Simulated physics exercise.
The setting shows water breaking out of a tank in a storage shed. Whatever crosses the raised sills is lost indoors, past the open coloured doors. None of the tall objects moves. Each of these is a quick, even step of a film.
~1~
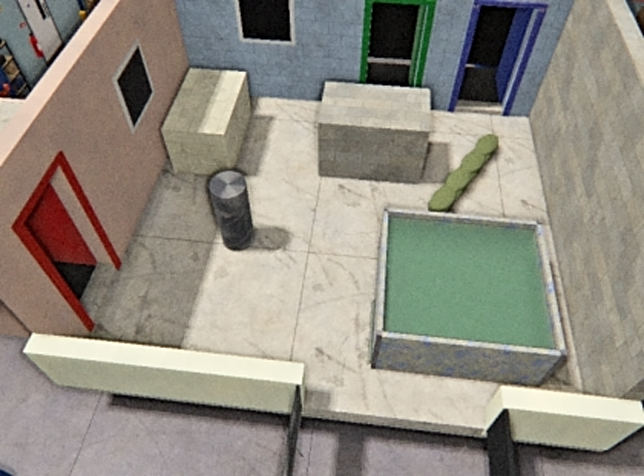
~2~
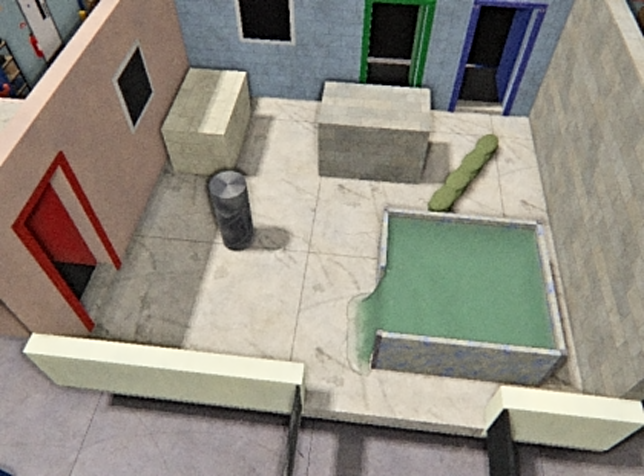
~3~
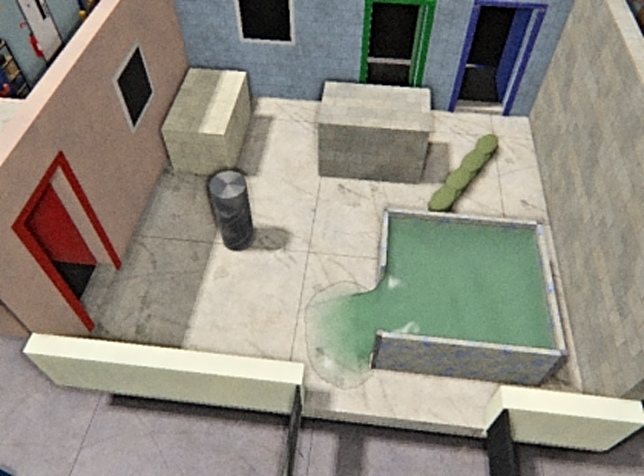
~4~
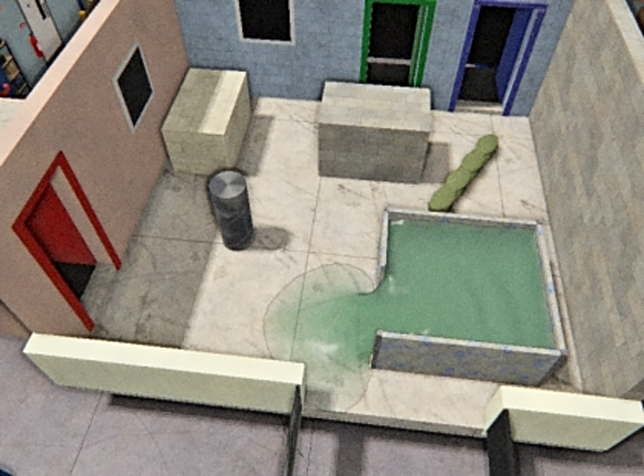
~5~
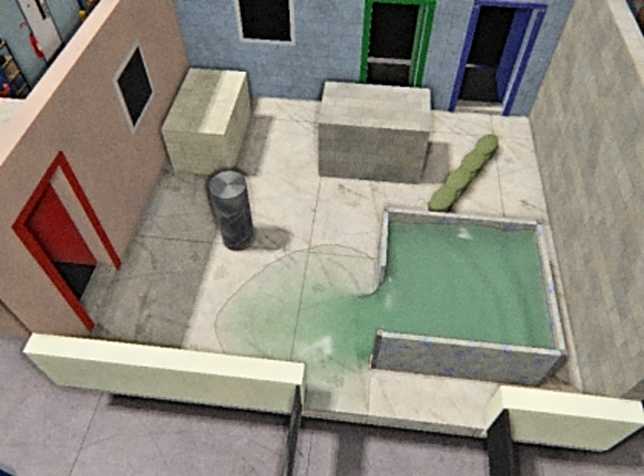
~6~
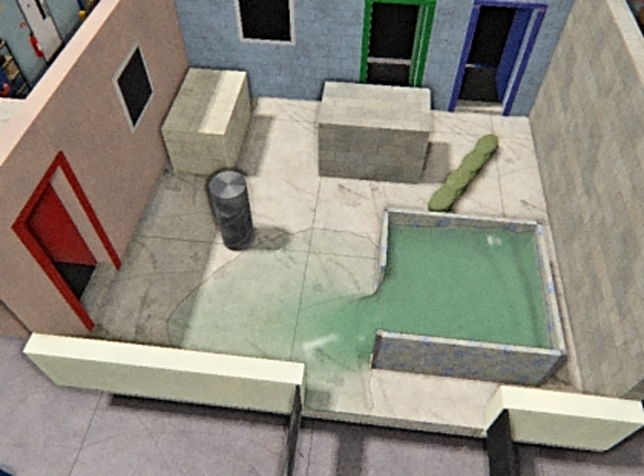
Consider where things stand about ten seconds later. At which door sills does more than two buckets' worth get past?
The green door passes two buckets or less; the red door passes more than two buckets; the blue door passes two buckets or less.
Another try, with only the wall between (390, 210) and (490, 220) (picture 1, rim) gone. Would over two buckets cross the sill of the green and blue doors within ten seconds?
Well, the green one crosses the threshold, and the blue one crosses the threshold too.
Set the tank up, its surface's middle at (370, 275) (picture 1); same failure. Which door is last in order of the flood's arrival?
Bringing up the rear is the blue one.
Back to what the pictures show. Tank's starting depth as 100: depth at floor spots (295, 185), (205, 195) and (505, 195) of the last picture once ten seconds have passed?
First spot roughly 6 %, second 12 %, third 8 %.
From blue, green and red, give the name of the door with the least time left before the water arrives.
The red-painted one.
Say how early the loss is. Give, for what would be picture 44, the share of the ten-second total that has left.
Something close to 90 percent by that point.
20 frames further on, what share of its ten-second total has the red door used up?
My estimate is close to 70 per cent.
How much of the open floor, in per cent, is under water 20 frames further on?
My estimate is roughly 50 percent.
A moment on, water covers 30 % of the floor; the green door not reached, the red door under two buckets in, the blue door not reached.
Next, water covers 40 % of the floor; the green door not reached, the red door far over two buckets in, the blue door not reached.
Then, water covers 50 % of the floor; the green door not reached, the red door far over two buckets in, the blue door not reached.
Later, water covers 75 % of the floor; the green door wet at the sill, nothing in, the red door far over two buckets in, the blue door not reached.
In the end, water covers 90 % of the floor; the green door under two buckets in, the red door far over two buckets in, the blue door wet at the sill, nothing in.
